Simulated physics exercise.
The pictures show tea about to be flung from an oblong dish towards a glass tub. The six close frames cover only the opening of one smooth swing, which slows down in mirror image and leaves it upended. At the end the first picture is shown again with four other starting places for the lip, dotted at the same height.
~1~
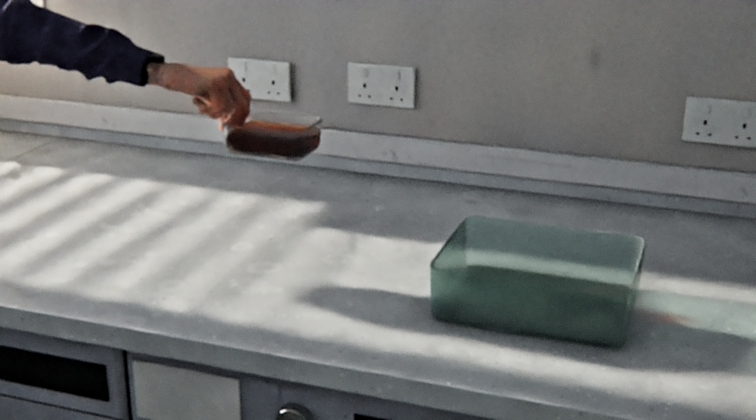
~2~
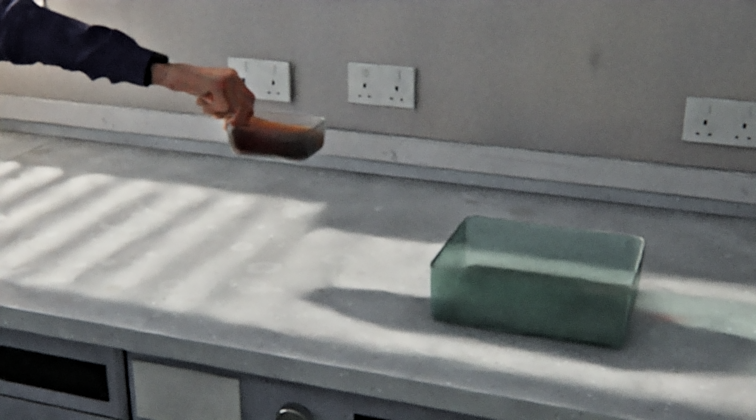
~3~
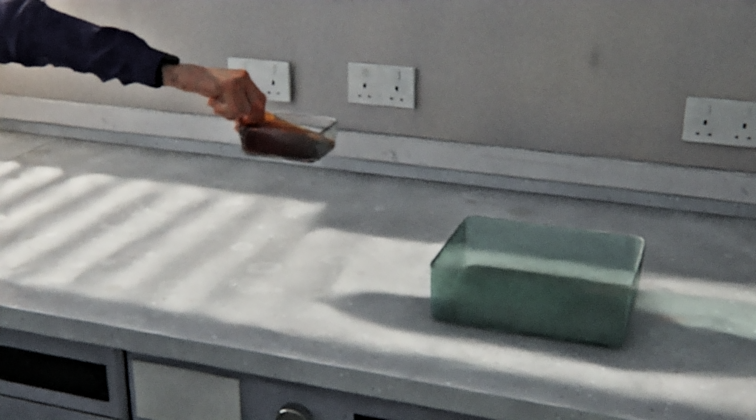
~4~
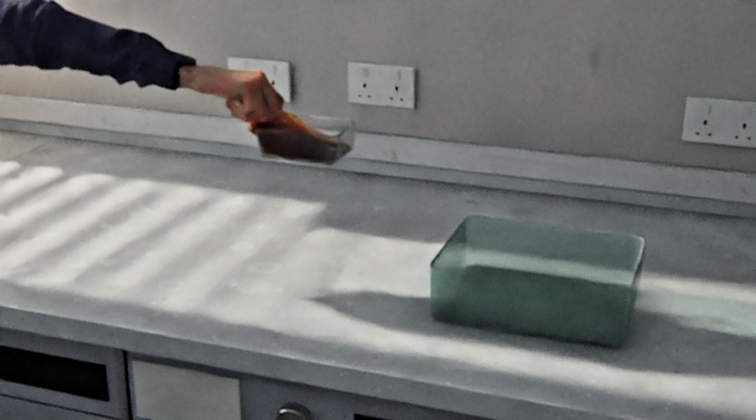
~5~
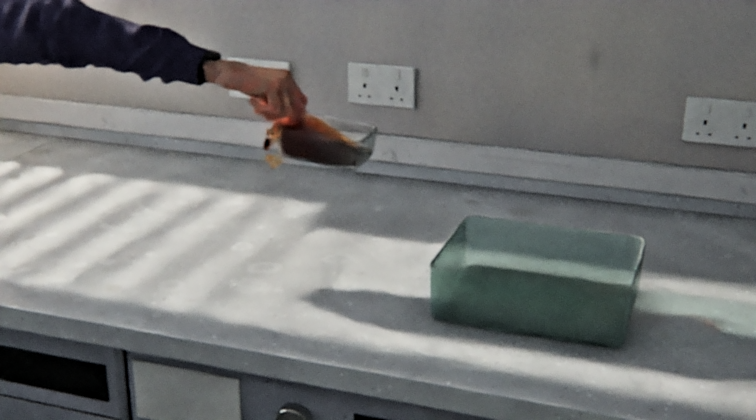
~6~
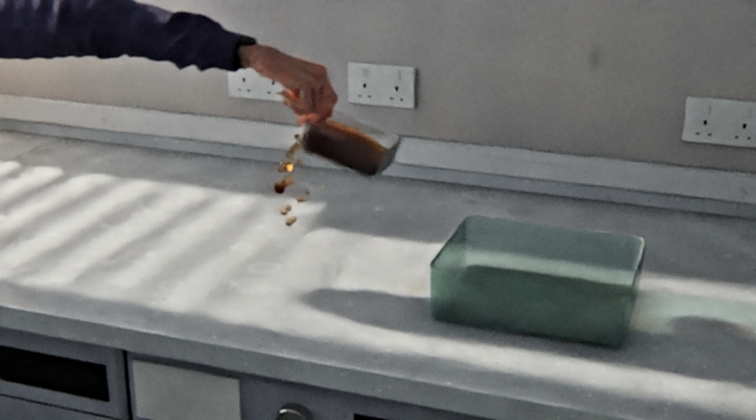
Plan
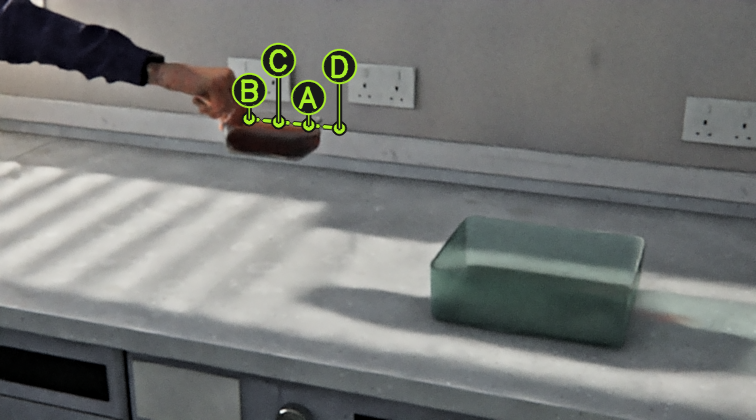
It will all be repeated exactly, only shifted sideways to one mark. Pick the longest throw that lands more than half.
C is the one.
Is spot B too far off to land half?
Yes.
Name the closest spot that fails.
That is spot B.
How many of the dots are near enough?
Three of them.
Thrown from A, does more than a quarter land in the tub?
Yes, it does.
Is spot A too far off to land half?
No, not at all.
On the marked copy, A at (308, 125); B at (249, 118); C at (278, 122); D at (339, 128).
With A, about 72 % lands in the tub, 17 % falls short and 11 % goes beside or beyond.
With B, about 31 % lands in the tub, 63 % falls short and 6 % goes beside or beyond.
With C, about 66 % lands in the tub, 26 % falls short and 8 % goes beside or beyond.
With D, about 76 % lands in the tub, 11 % falls short and 13 % goes beside or beyond.
